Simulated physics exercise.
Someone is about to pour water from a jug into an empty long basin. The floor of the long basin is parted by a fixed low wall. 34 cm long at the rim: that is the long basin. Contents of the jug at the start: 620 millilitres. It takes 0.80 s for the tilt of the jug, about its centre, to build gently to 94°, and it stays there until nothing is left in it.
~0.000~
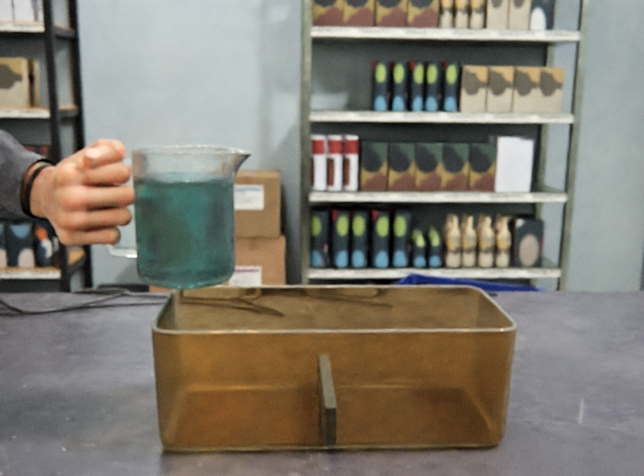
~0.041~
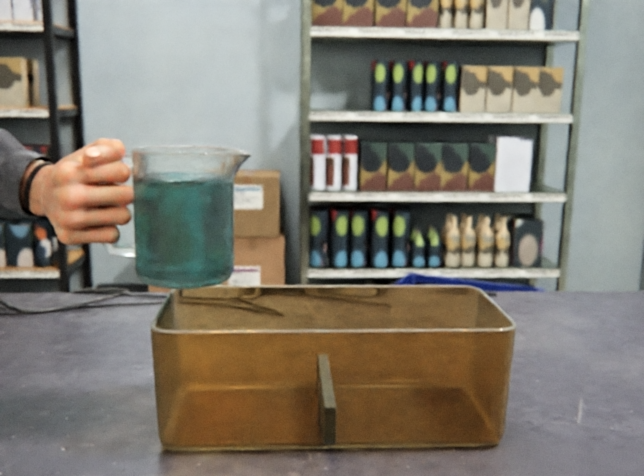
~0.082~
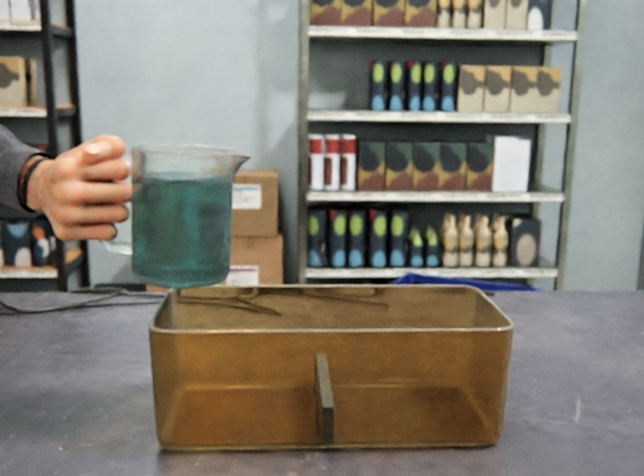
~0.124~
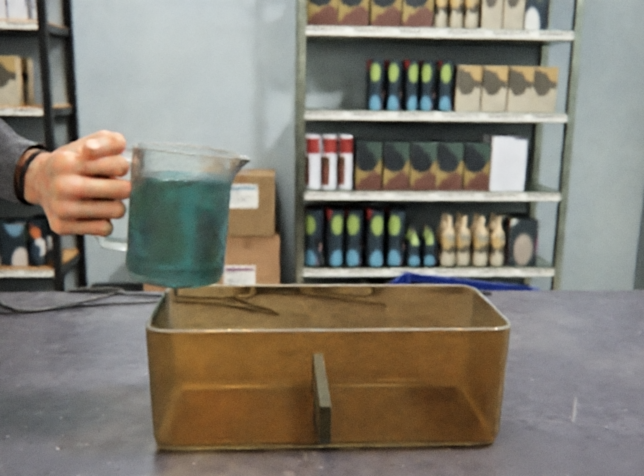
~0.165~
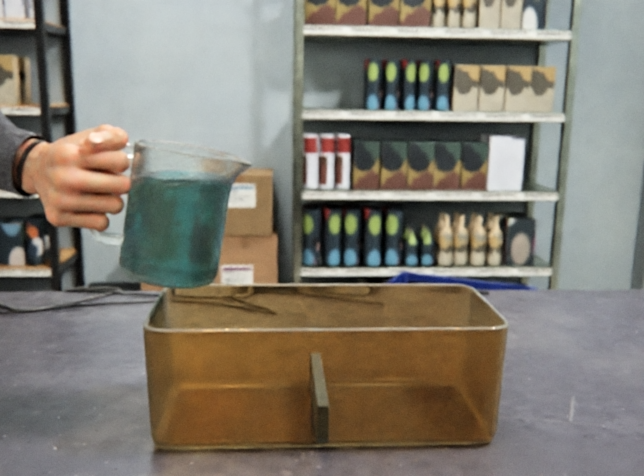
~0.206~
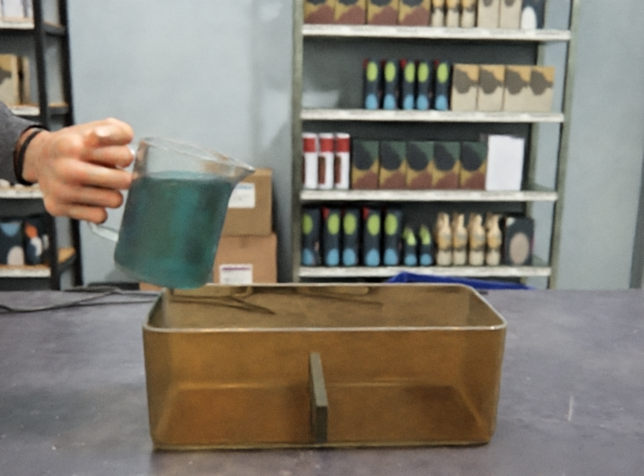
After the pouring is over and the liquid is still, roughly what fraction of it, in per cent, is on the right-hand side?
Roughly 34 out of 100 parts.
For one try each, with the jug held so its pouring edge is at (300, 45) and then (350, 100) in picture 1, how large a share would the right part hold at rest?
Try 1: Approx. 90 %; try 2: Approx. 90 %.
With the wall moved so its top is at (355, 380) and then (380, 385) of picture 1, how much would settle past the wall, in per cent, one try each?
First 5, then 10 per cent.
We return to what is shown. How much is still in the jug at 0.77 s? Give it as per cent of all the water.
Roughly 44 percent remains.
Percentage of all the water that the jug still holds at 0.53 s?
About 86 percent.
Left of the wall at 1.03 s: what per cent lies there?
About 48 percent.
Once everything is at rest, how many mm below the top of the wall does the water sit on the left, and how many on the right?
About 20 mm on the left, about 30 mm on the right.
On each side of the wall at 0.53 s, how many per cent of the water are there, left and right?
2 left and 0 right, roughly.
By 0.53 s the tilt is 71° and 87 per cent is still to pour, 2 is left of the wall and 0 right of it.
By 0.77 s the tilt is 94° and 44 per cent is still to pour, 26 is left of the wall and 16 right of it.
By 1.03 s the tilt is 94° and 15 per cent is still to pour, 49 is left of the wall and 33 right of it.
By 1.30 s the tilt is 94° and 5 per cent is still to pour, 60 is left of the wall and 33 right of it.
At rest 65 per cent lies left of the wall, 34 right of it and 0 outside.
